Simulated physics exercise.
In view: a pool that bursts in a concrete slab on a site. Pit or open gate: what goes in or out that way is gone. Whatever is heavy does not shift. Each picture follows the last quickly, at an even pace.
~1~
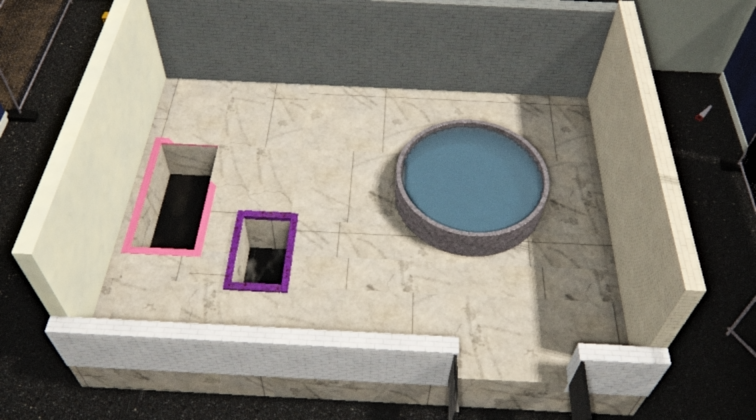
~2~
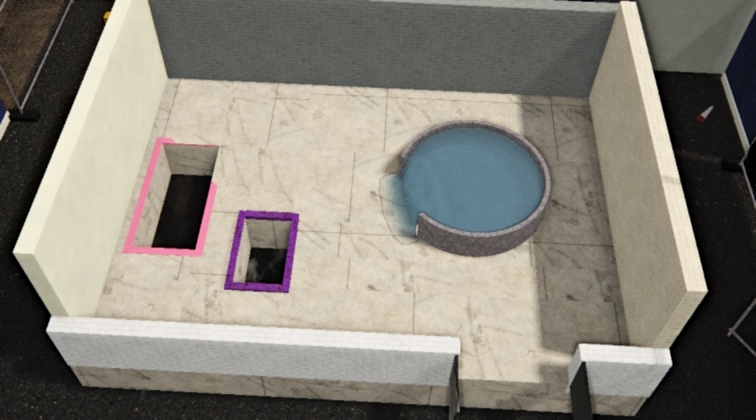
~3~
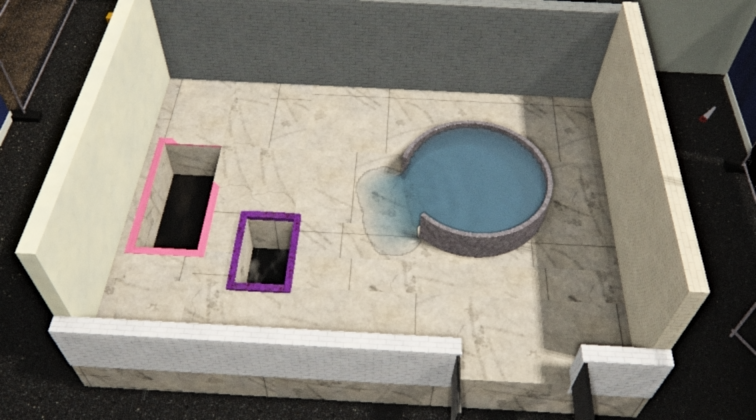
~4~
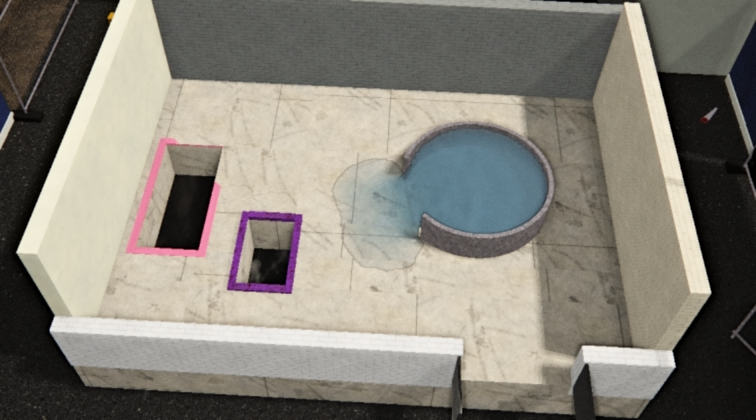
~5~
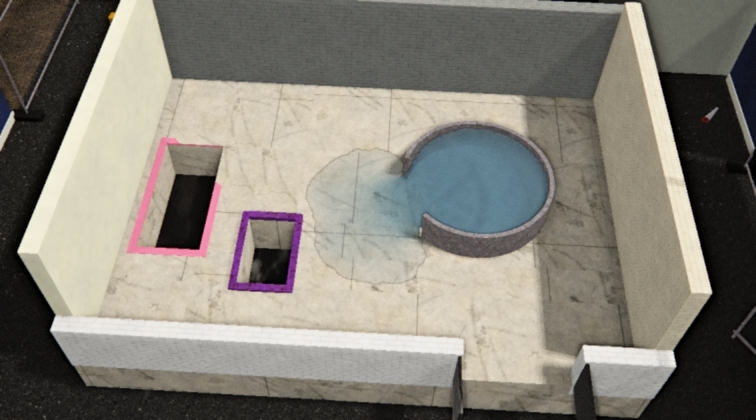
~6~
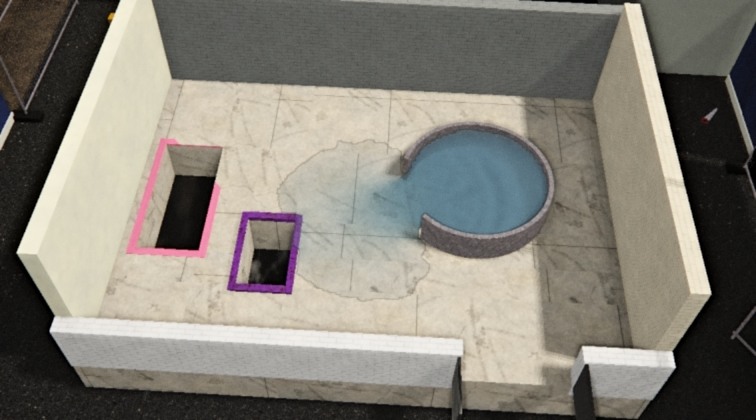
A round, stone-rimmed pool of blue water stands right of centre on a pale, veined slab, seen from high above, with a grey wall behind, cream walls at the sides and a low white front wall with a gap. Two dark rectangular pits, edged pink and purple, lie at left. The pool's left side opens and water spreads leftward in a thinning sheet, reaching beside the purple-edged pit.
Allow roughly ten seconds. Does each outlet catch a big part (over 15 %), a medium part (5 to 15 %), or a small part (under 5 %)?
Parts caught - gate: A small part; pink pit: A big part; purple pit: A big part.
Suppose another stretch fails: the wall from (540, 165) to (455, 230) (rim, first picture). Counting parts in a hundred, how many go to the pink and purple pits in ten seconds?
Shares: Pink at 4 percent, purple at 2 percent.
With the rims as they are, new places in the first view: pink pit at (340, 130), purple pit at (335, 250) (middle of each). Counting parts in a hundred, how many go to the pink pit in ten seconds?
Share, pink pit, approx.: 15 in a hundred.
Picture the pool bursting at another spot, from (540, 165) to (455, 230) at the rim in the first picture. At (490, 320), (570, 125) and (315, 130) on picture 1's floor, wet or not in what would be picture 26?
Result, in sequence: Inundated; inundated; untouched by the flood.
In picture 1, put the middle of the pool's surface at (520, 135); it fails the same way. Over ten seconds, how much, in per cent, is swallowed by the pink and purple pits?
So pink takes 40 % and purple takes 10 %.
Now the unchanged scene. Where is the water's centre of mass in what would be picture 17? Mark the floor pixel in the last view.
At roughly (420, 207).
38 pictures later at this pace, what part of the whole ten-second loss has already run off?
Roughly 75 %.
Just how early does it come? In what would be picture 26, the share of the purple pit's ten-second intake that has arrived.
Roughly 70 per cent.
A moment on, water covers 20 % of the floor; the gate 0 %, the pink pit 0 %, the purple pit 3 %.
Next, water covers 30 % of the floor; the gate 0 %, the pink pit 5 %, the purple pit 9 %.
Then, water covers 40 % of the floor; the gate 0 %, the pink pit 12 %, the purple pit 16 %.
Later, water covers 45 % of the floor; the gate 0 %, the pink pit 22 %, the purple pit 22 %.
In the end, water covers 55 % of the floor; the gate 0 %, the pink pit 35 %, the purple pit 24 %.
